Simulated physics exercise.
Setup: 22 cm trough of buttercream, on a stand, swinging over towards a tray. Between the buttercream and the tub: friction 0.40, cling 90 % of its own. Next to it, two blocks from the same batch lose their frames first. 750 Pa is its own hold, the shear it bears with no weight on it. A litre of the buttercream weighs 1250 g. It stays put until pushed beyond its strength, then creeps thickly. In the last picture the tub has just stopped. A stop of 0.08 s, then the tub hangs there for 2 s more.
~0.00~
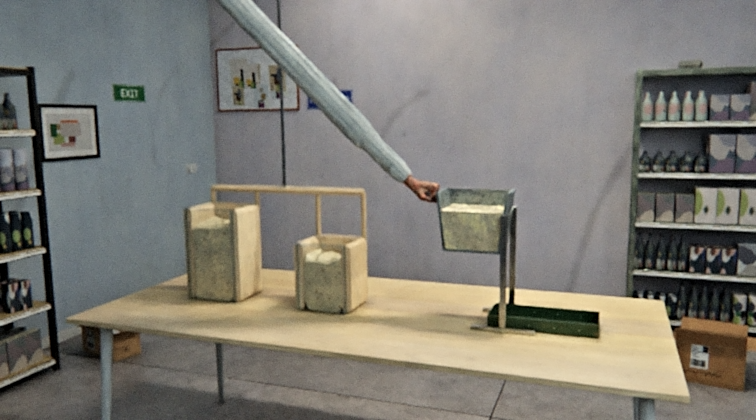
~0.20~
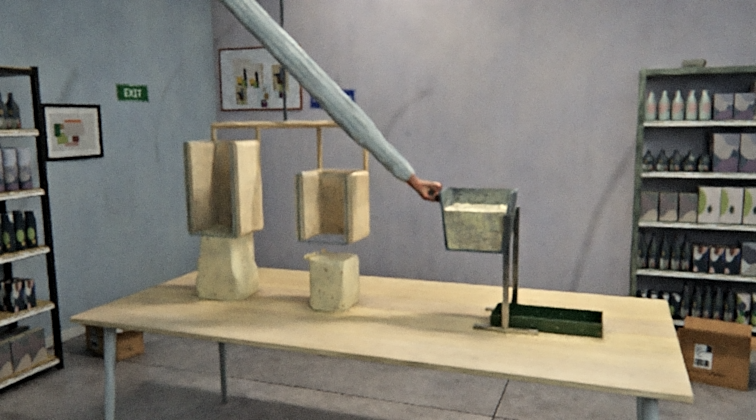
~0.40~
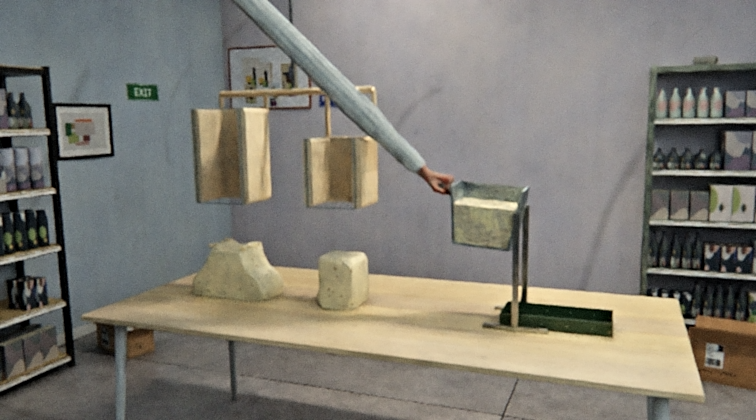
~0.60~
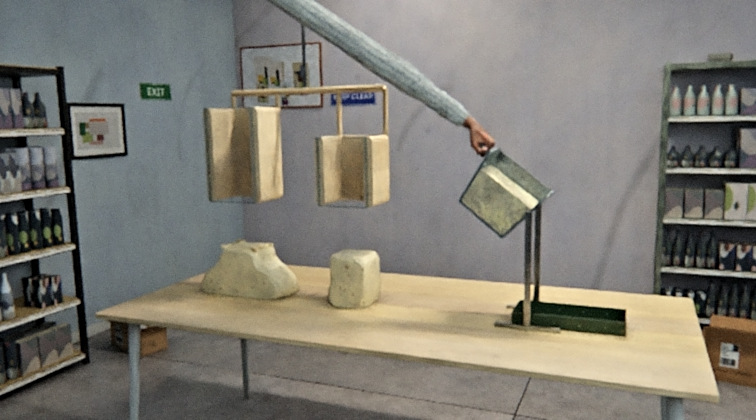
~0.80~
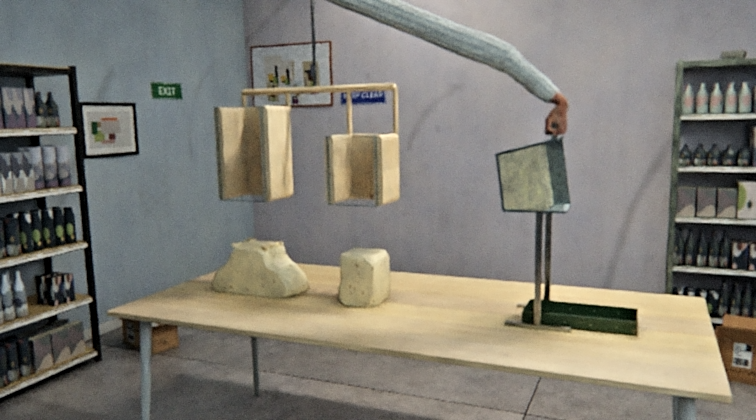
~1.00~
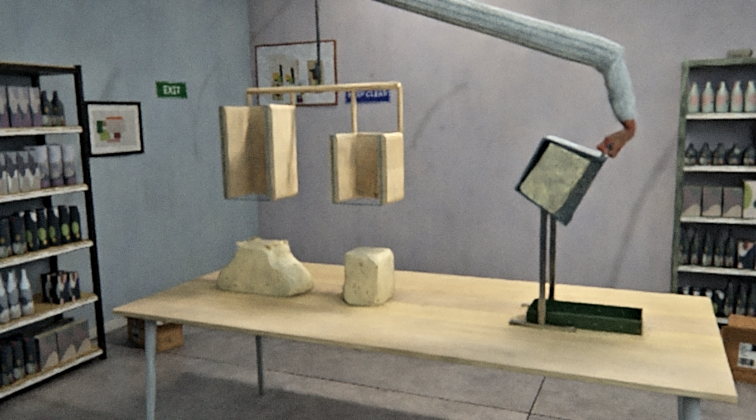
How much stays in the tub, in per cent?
Roughly 0 per cent stays in the tub.
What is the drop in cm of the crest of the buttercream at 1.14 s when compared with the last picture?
I reckon it's close to 9 cm.
After 1.14 s, the tub is at 118 degrees and holds 76 %.
After 1.31 s, the tub is at 118 degrees and holds 0 %.
After 1.48 s, the tub is at 118 degrees and holds 0 %.
After 1.65 s, the tub is at 118 degrees and holds 0 %.
After 3.00 s, the tub is at 118 degrees and holds 0 %.
